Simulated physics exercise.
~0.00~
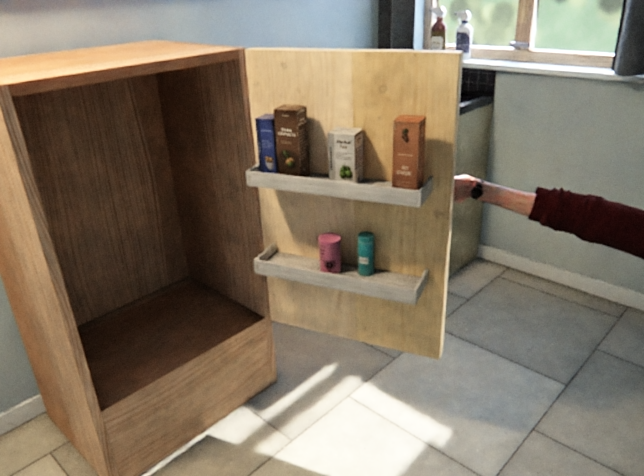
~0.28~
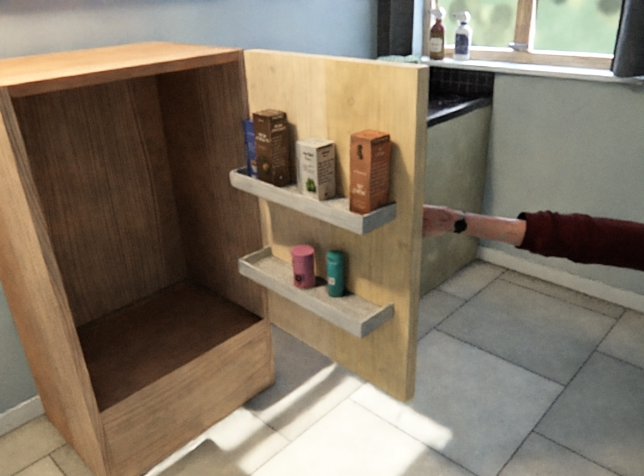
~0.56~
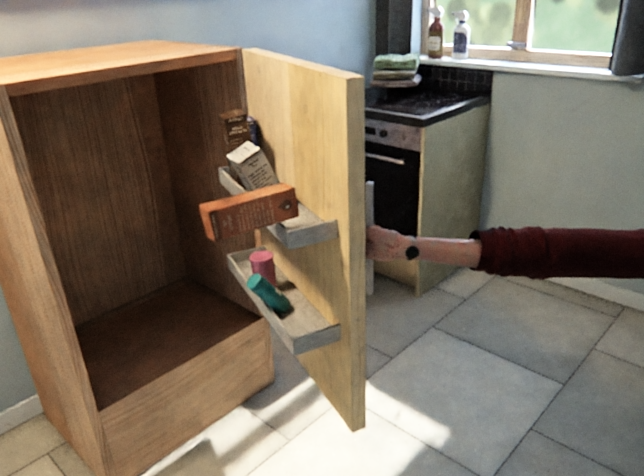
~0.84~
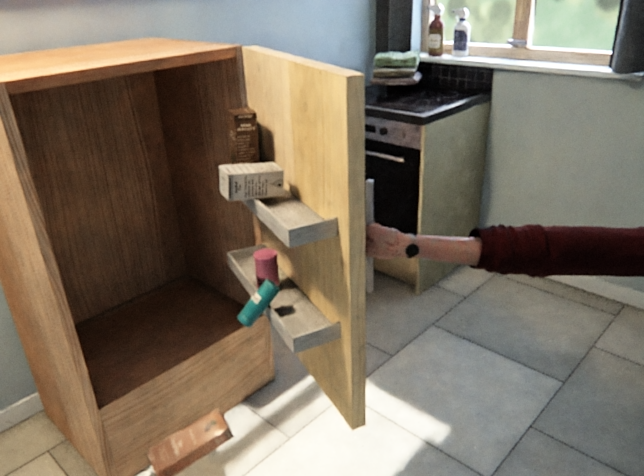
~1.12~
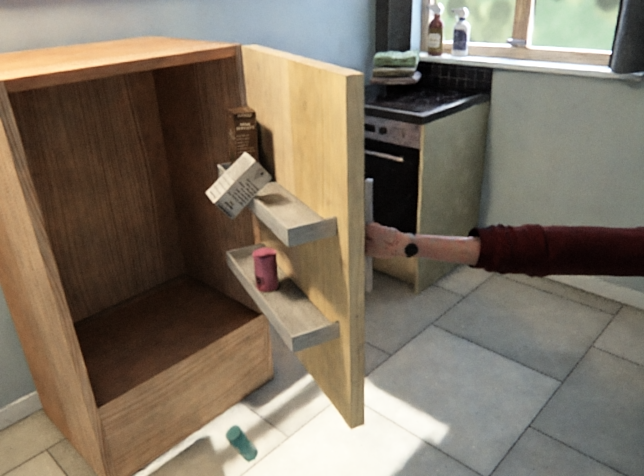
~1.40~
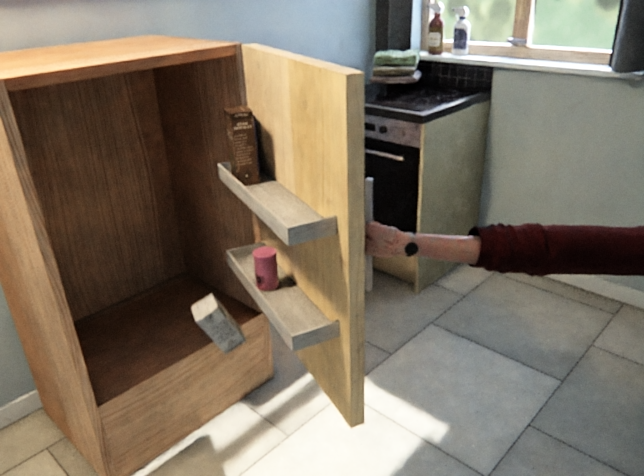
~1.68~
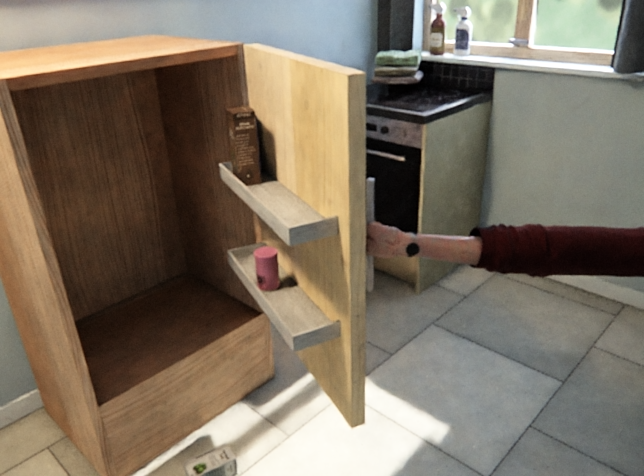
A hand swings the cupboard door partly closed, and three items tumble off its racks.
